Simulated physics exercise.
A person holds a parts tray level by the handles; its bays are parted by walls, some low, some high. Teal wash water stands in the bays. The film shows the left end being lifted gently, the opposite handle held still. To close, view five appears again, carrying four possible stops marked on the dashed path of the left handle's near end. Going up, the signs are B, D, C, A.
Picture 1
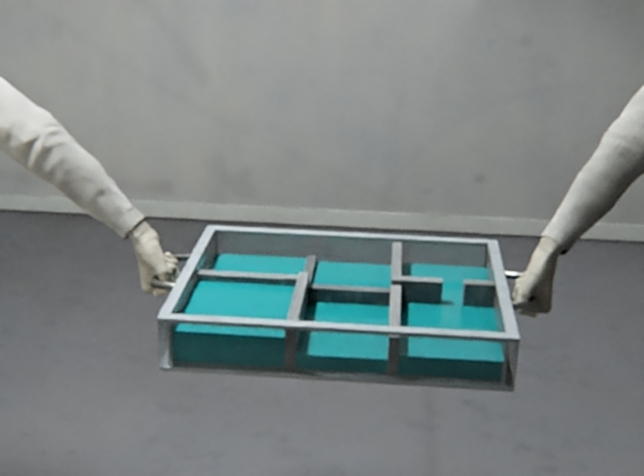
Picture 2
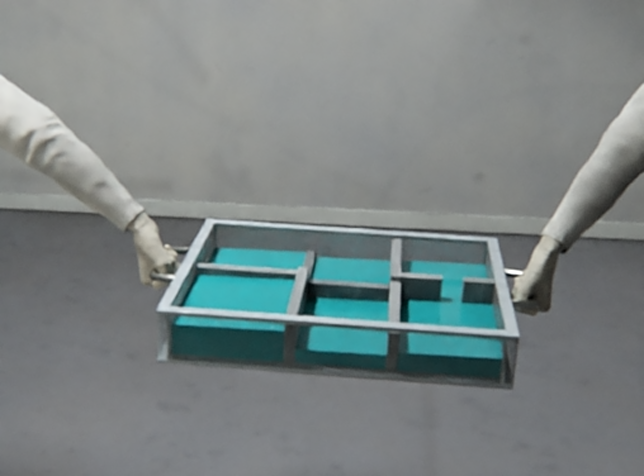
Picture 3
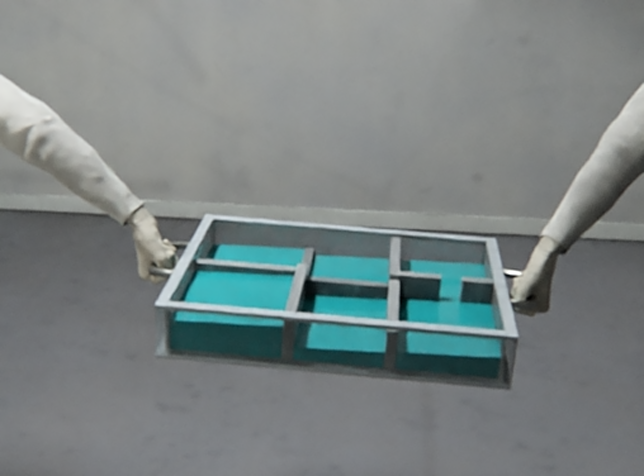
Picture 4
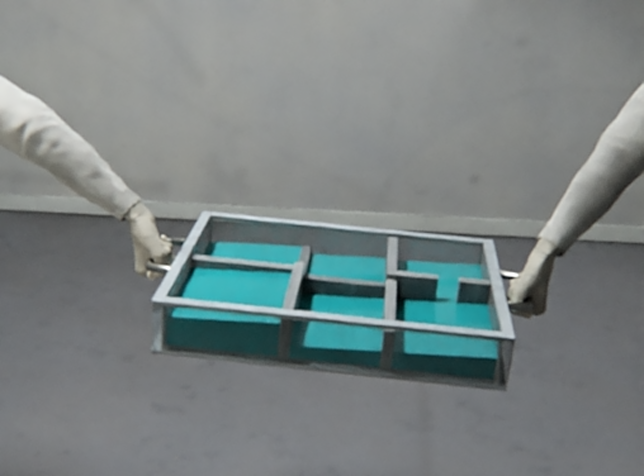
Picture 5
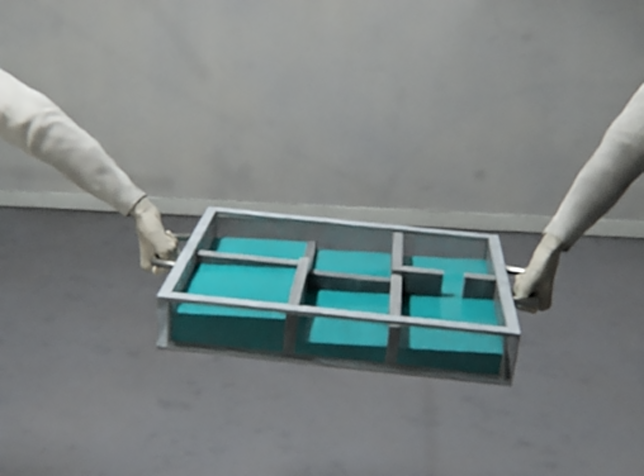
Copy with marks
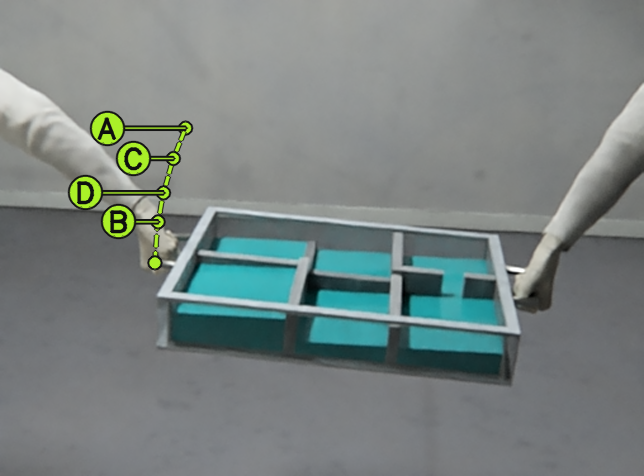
Two pale hands held a gray-framed tray of teal water by its end handles, and the left hand slowly lifted its side a little, tilting the tray slightly down to the right.
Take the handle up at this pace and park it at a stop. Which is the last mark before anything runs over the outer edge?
Use stop C.
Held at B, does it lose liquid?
No, that is safe.
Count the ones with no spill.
Three of the four.
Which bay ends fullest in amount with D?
The front left bay.
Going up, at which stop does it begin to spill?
A.
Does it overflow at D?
No, not at all.
In lime, A at (185, 128); B at (158, 221); C at (173, 158); D at (163, 192).
Choosing A, about 7 % goes over the rim.
Choosing B, nothing spills; the front left bay holds the most.
Choosing C, nothing spills; the front left bay holds the most.
Choosing D, nothing spills; the front left bay holds the most.
